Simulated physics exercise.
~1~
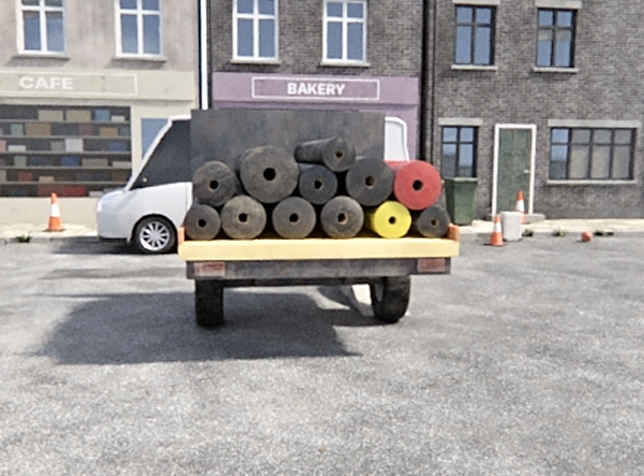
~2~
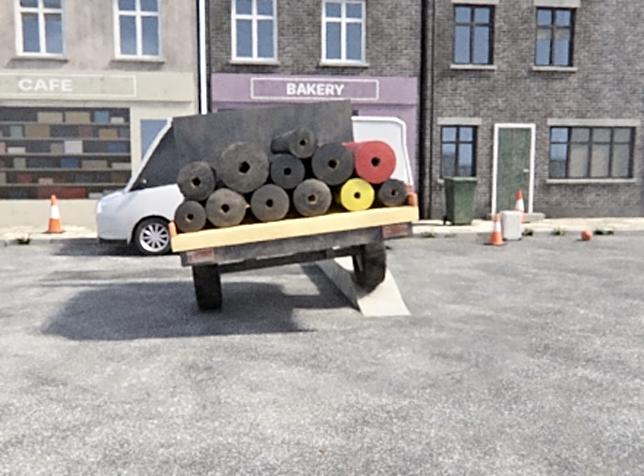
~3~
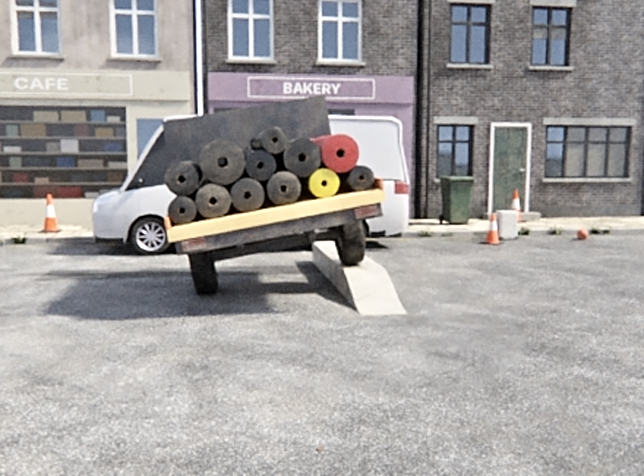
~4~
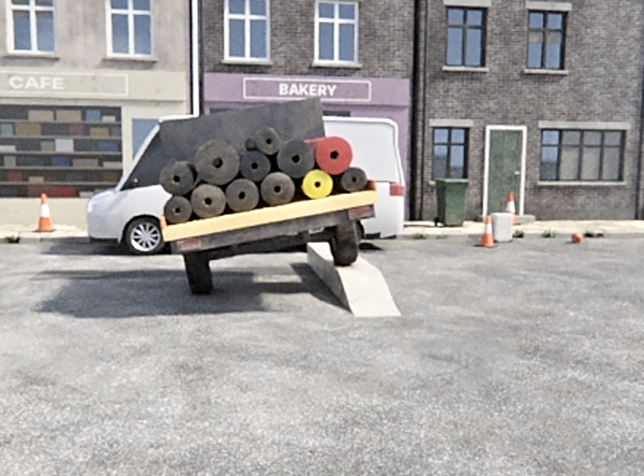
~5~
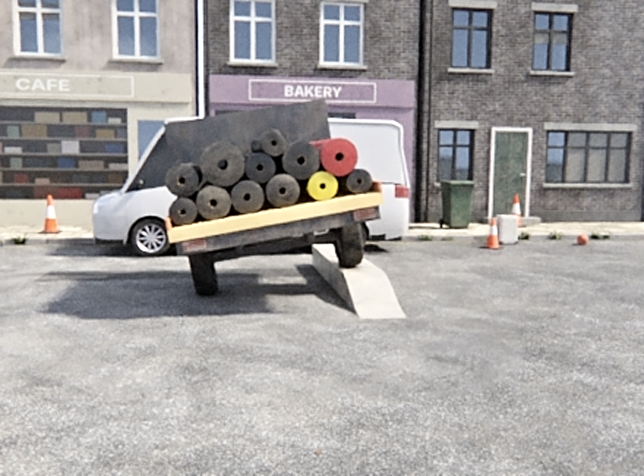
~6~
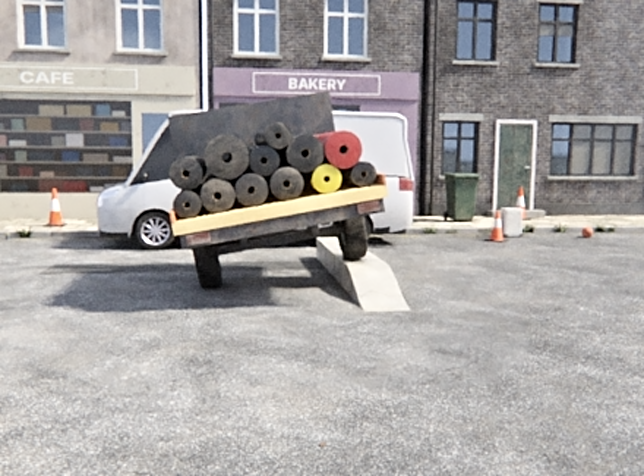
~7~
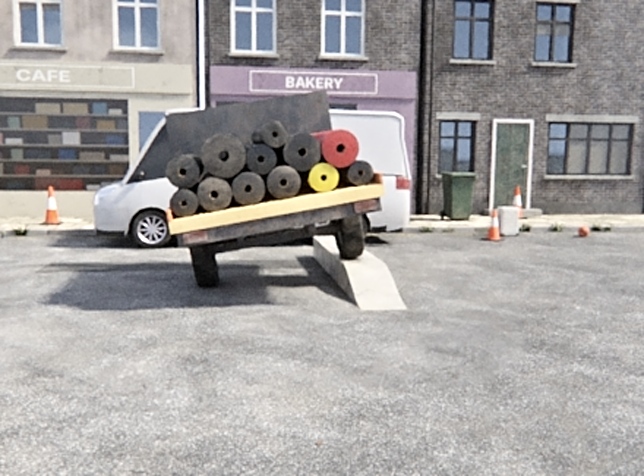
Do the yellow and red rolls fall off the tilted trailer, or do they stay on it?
They both stay on the trailer, with the yellow one resting on the deck and the red one still up on top of other rolls.
